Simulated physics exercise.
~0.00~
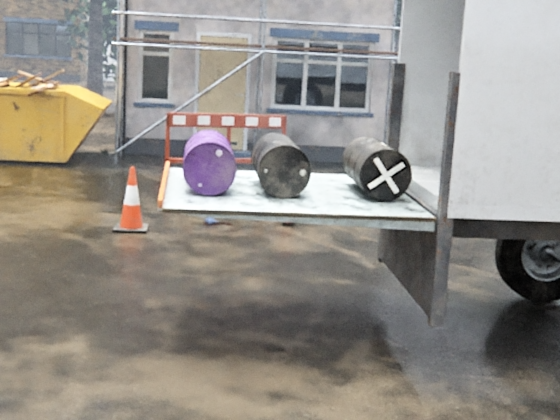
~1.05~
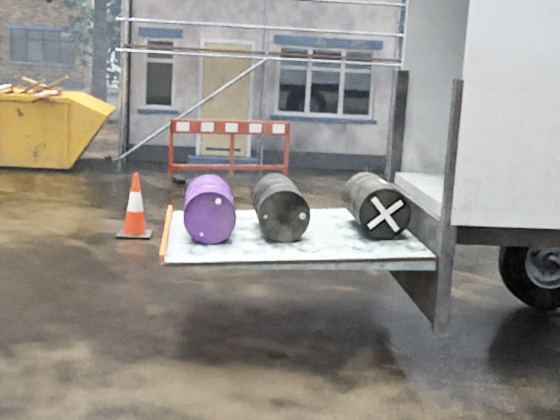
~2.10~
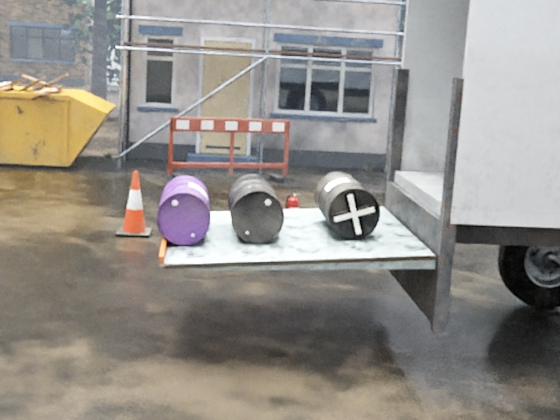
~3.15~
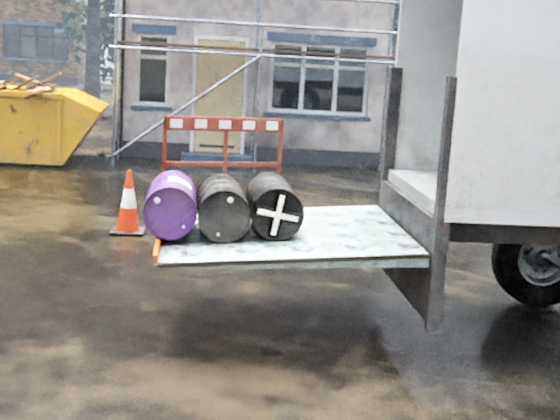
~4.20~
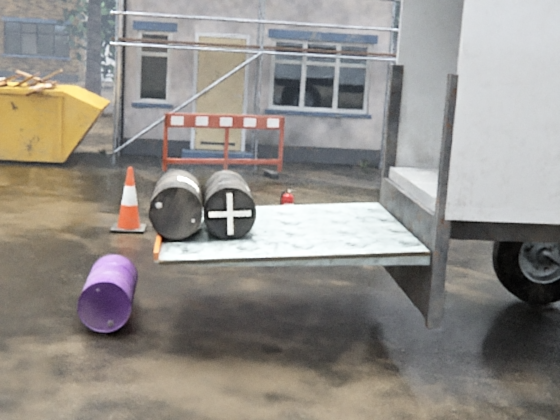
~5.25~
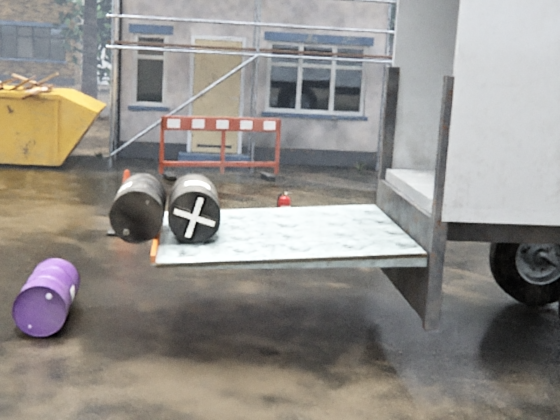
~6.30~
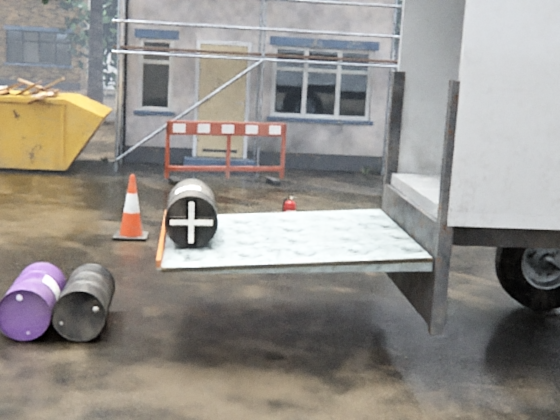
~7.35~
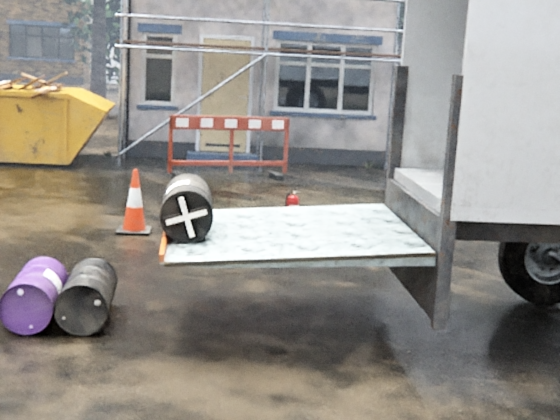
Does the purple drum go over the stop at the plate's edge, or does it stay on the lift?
The purple drum goes over the stop and drops off the lift to the ground on the left.
